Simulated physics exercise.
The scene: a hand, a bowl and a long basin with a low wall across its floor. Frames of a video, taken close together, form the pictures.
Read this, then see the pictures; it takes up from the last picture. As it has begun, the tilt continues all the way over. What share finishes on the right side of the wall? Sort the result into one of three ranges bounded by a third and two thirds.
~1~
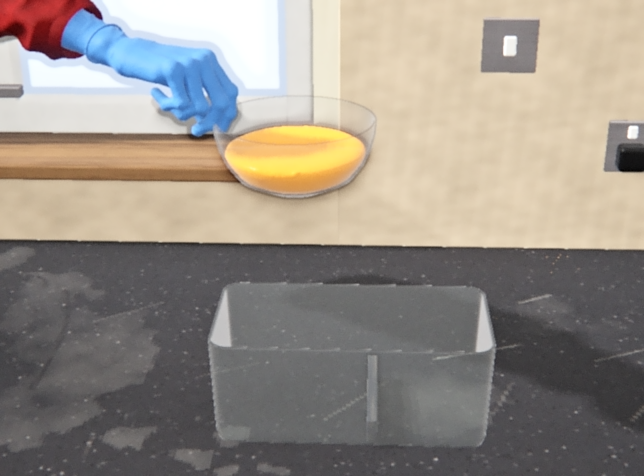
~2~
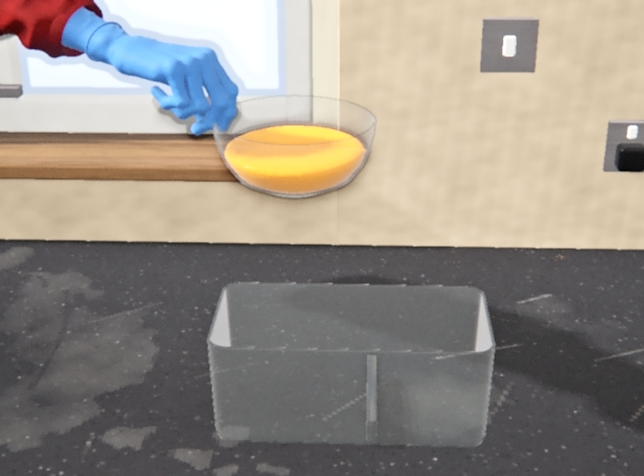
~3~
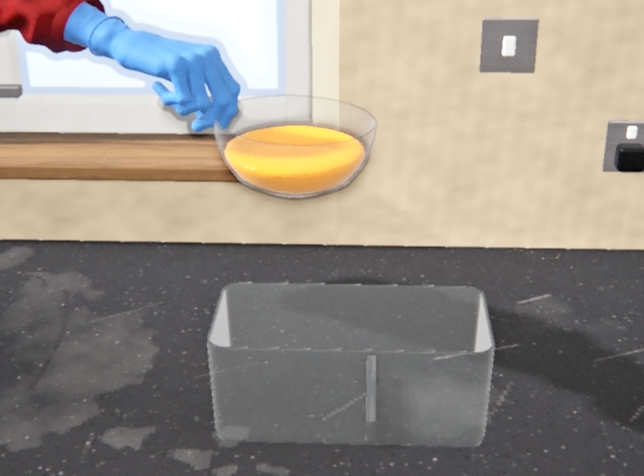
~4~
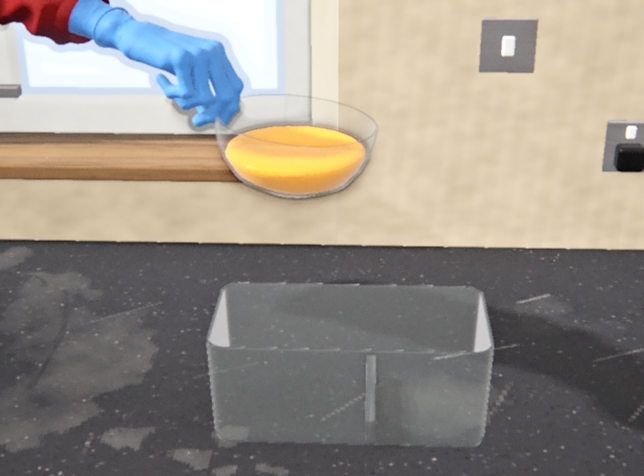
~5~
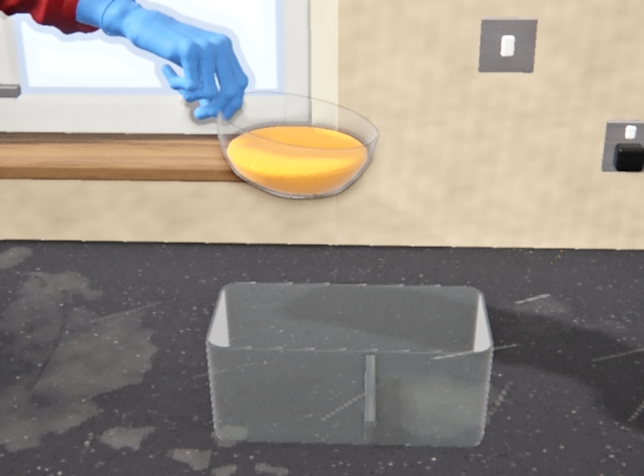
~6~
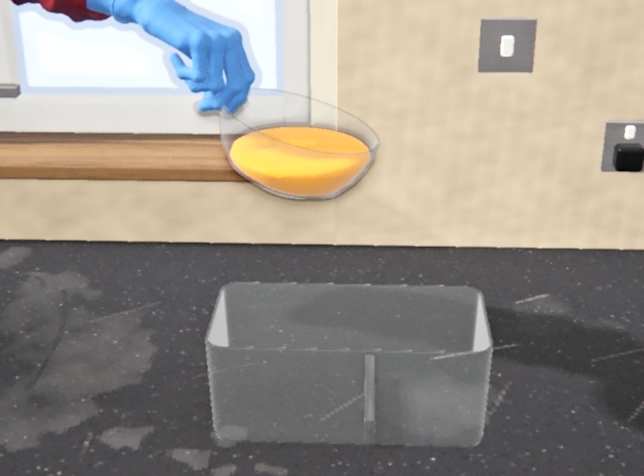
It falls in the top range, above two thirds.
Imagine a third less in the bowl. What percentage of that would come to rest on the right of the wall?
85 per cent or so.
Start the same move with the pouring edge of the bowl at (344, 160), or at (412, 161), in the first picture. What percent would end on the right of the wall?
Close to 65 in a hundred, then close to 70 in a hundred.
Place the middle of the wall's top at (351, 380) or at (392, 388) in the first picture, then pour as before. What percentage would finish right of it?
With the first placement it is 90 %, with the second 70 %.
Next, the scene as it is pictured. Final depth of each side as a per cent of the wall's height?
Left 10 per cent, right 90.
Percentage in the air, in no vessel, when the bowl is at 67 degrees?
It's close to 40 %.
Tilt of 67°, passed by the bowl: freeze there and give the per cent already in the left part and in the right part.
On the left 0 per cent, on the right 10 per cent.
A moment on, the bowl is tipped part way and 50 per cent is still to pour, 0 is left of the wall and 11 right of it.
Next, the bowl is tipped on its side and 3 per cent is still to pour, 6 is left of the wall and 77 right of it.
Then the bowl is tipped right over and 0 per cent is still to pour, 15 is left of the wall and 84 right of it.
Later the bowl is tipped right over and 0 per cent is still to pour, 18 is left of the wall and 81 right of it.
At rest 18 per cent lies left of the wall, 81 right of it and 1 outside.
